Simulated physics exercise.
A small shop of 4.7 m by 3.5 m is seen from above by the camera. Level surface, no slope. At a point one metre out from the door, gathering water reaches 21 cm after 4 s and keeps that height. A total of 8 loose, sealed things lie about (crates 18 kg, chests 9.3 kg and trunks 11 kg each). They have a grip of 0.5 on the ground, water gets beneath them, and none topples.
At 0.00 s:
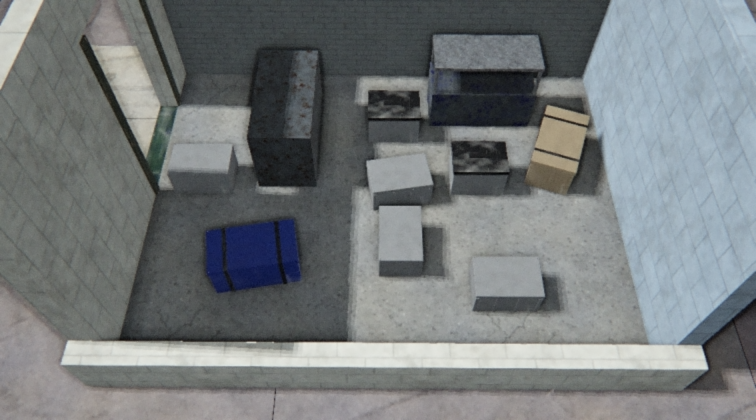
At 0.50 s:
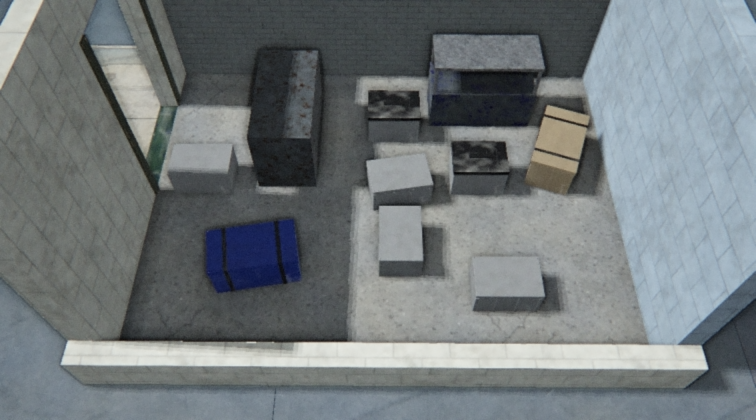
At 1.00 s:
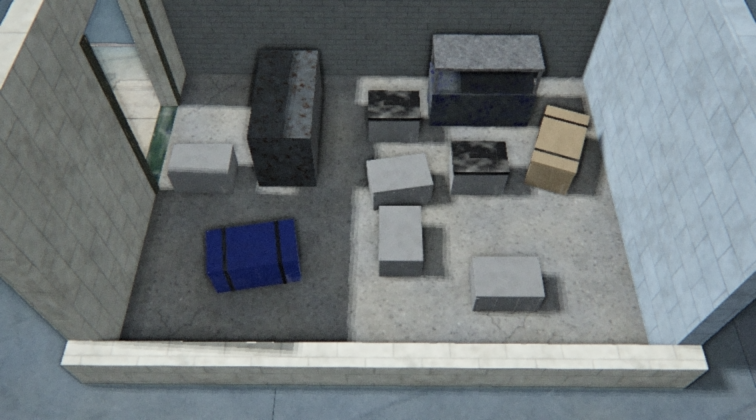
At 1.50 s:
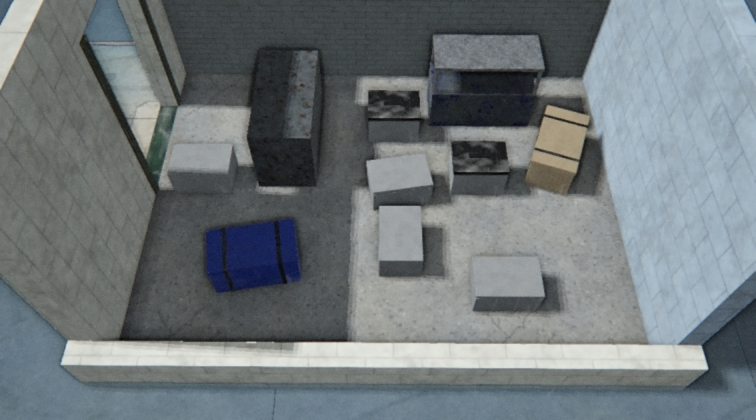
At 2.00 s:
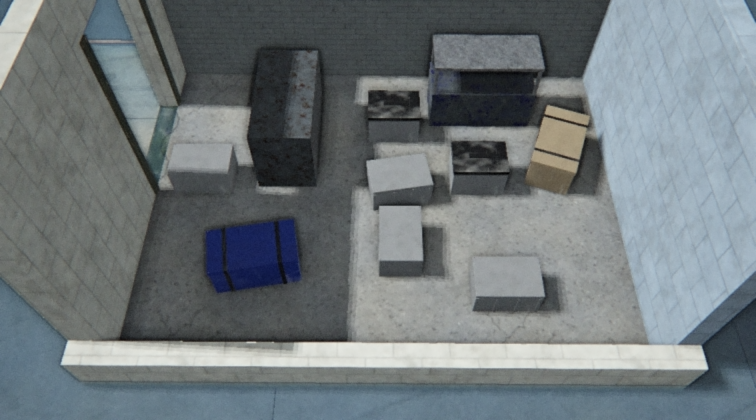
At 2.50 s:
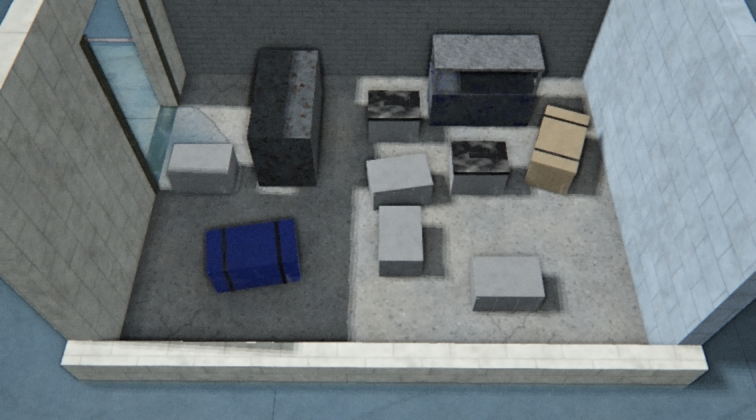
Water spreads outside a small room and just enters the doorway; the boxes stay still.
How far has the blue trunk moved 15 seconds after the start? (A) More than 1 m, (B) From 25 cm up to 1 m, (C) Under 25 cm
More than 1 m.
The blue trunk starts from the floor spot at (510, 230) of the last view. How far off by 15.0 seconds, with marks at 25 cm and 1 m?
Result: It drifts only slightly.
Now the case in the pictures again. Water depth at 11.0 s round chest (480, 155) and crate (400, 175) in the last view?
First about 6 cm, second about 5 cm.
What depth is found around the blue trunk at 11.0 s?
Around 8 cm.
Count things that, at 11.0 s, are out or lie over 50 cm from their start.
That would be 2.
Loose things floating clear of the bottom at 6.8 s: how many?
By my count, 1.
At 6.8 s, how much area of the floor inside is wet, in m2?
Roughly 9.5 m2 of it is wet.
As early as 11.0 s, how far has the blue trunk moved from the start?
About 200 cm.
After 3.5 s the blue trunk is near (251, 245), 0.0 m from its start, aground; 0 afloat.
After 6.8 s the blue trunk is near (294, 320), 0.9 m from its start, afloat; 1 afloat.
After 11.0 s the blue trunk is near (466, 308), 2.0 m from its start, afloat; 6 afloat.
After 15.0 s the blue trunk is near (566, 295), 2.8 m from its start, afloat; 8 afloat.
